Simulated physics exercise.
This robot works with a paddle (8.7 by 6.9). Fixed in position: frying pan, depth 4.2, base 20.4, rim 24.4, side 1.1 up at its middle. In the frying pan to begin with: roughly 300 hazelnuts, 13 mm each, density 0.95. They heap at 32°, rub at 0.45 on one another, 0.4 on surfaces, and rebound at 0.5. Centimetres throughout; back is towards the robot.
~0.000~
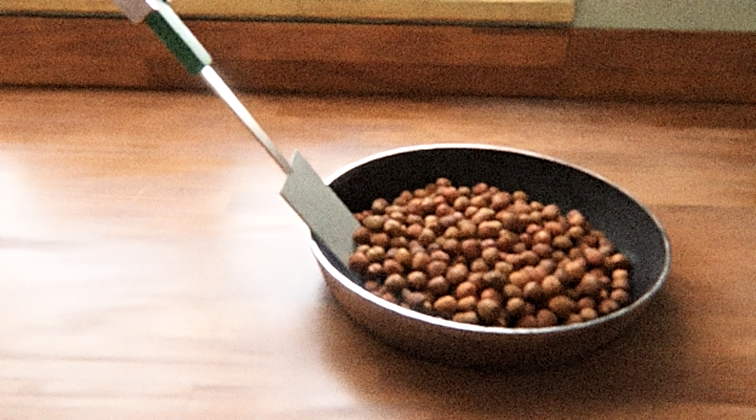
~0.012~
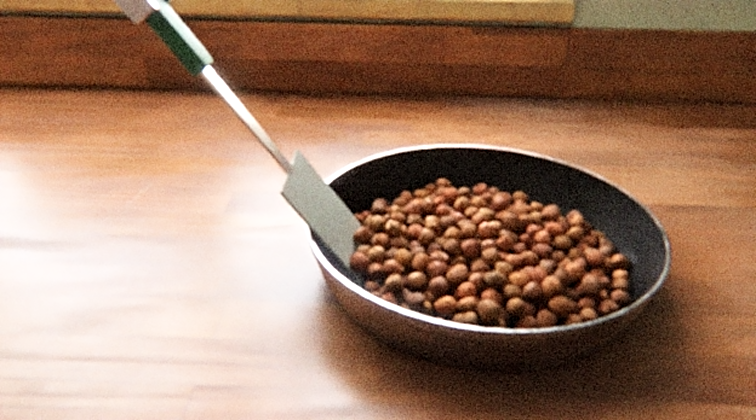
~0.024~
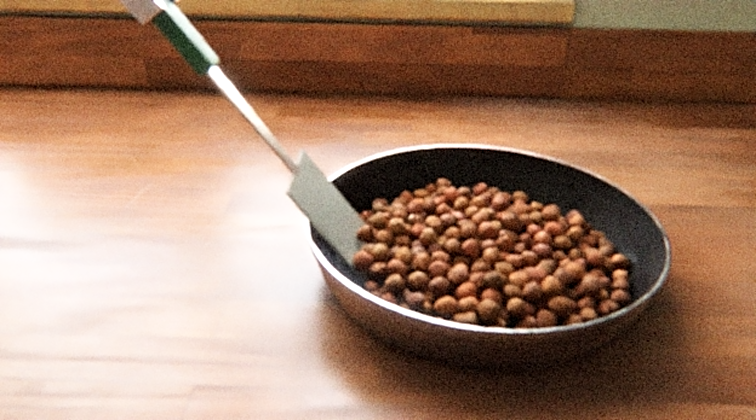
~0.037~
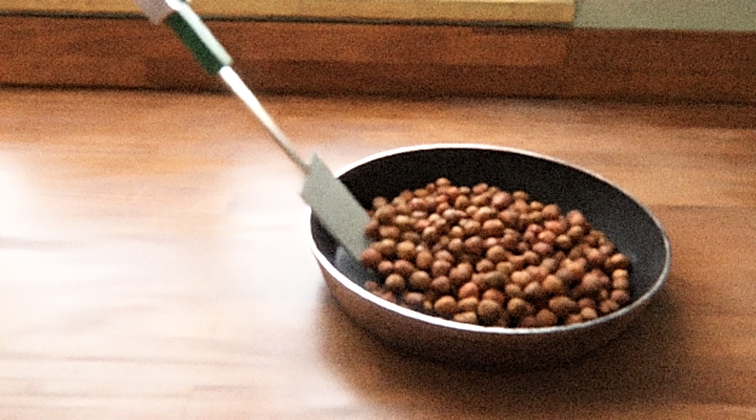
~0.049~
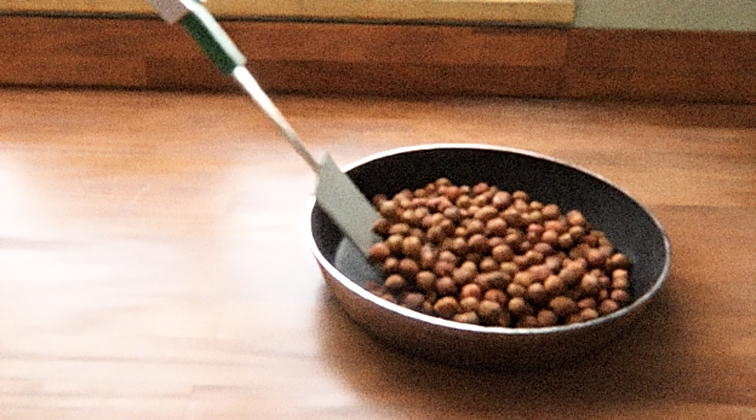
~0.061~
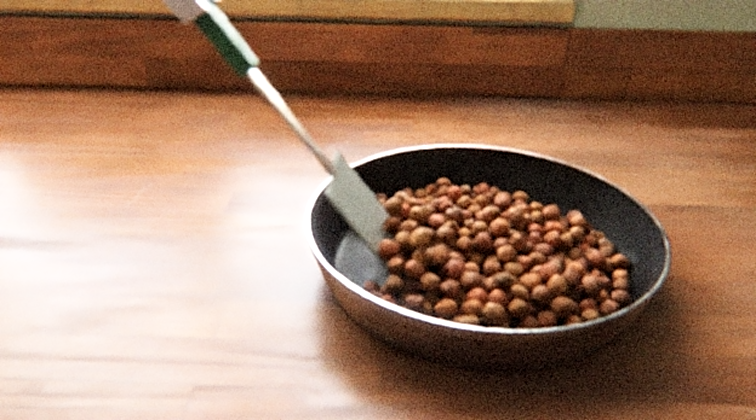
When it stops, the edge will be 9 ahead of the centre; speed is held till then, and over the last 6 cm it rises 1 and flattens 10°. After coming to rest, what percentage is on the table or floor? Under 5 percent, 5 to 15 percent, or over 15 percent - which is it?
It is 5 to 15 percent.
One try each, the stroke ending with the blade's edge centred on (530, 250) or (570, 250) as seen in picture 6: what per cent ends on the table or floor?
I'd say roughly 0 per cent, then roughly 0 per cent.
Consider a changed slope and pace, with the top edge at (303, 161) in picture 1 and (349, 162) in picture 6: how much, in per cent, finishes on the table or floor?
I'd put it at roughly 15 per cent.
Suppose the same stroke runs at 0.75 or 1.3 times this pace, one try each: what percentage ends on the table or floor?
Around 5 per cent and around 15 per cent.
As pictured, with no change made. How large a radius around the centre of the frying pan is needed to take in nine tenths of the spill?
It comes out at close to 30 centimetres.
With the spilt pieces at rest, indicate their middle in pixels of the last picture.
Roughly at (707, 279) in the final view.
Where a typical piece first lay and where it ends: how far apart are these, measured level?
Level distance of roughly 2 cm.
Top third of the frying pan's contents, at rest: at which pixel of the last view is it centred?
It is centred near (603, 237).
After 0.13 s, sloping 54°, highest piece 6 above the table; 300 in the frying pan.
After 0.20 s, sloping 51°, highest piece 6 above the table; 300 in the frying pan.
After 0.44 s, sloping 44°, highest piece 6 above the table; 278 in the frying pan, 20 on the table or floor, 2 on the blade or in flight.
After 1.49 s, sloping 44°, highest piece 6 above the table; 277 in the frying pan, 23 on the table or floor.
In the end, 277 in the frying pan, 23 on the table or floor. That is 8 % on the table or floor.
